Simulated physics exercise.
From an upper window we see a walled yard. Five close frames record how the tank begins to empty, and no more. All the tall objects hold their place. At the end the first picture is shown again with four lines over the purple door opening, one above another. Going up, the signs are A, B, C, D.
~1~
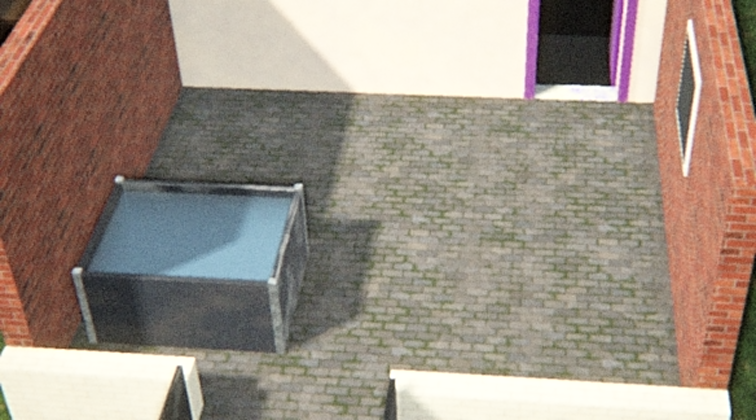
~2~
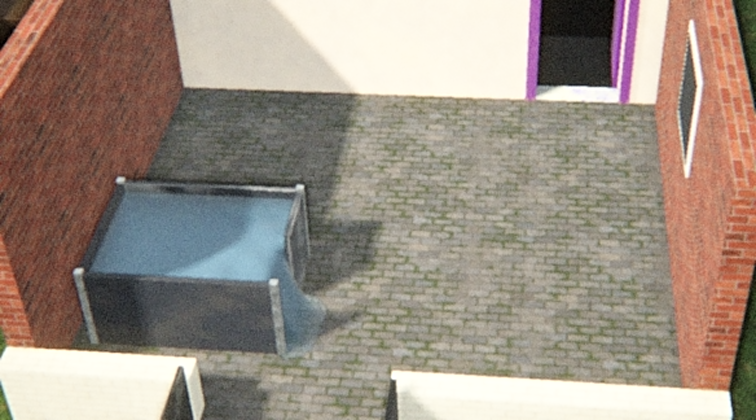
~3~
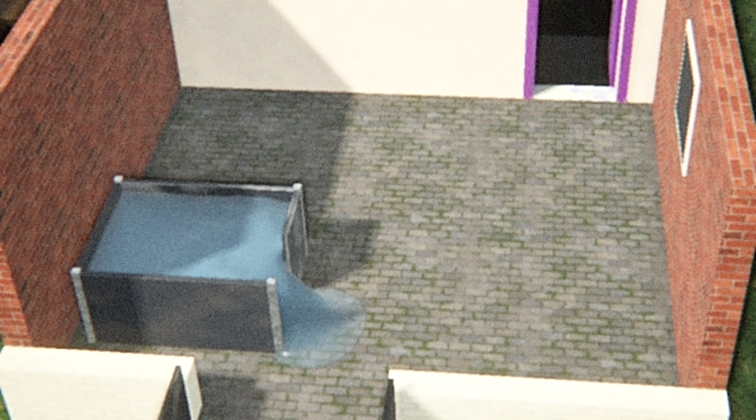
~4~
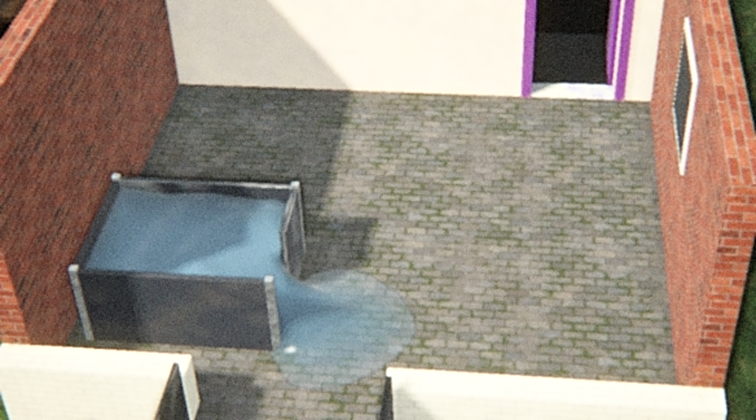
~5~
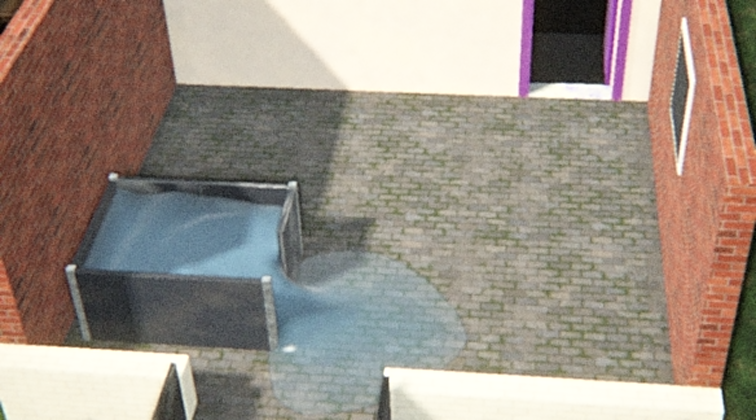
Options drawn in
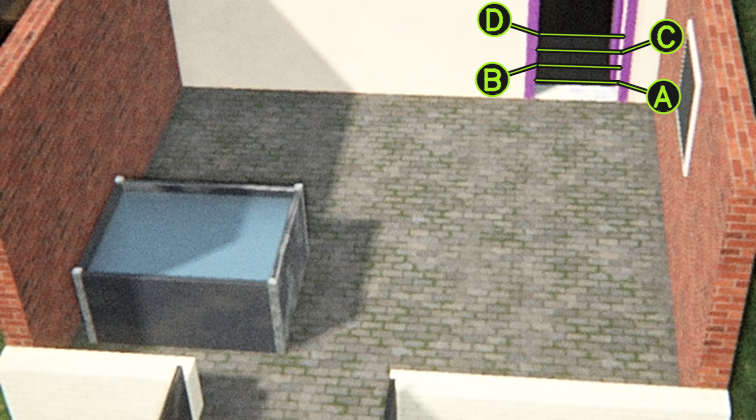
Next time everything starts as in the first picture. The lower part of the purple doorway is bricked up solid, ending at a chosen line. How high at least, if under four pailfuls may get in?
A is the one.
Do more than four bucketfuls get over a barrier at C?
No, that is safe.
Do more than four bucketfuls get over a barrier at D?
No, not at all.
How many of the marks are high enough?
All of them.
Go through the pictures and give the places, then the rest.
The first frame shows water in the tank at rest, its middle at (193, 236); foot of the purple doorway at (575, 100); open gate at (292, 360).
The second frame shows front seen at (307, 298), 1 % of the ground wet.
The third frame shows front seen at (355, 310), 2 % of the ground wet.
The fourth frame shows front seen at (402, 334), 5 % of the ground wet.
The fifth frame shows front seen at (454, 342), 10 % of the ground wet.
On the marked copy, A at (577, 81); B at (578, 66); C at (579, 51); D at (580, 35); from the bottom up A, B, C, D.
With A, nothing gets over.
With B, nothing gets over.
With C, nothing gets over.
With D, nothing gets over.
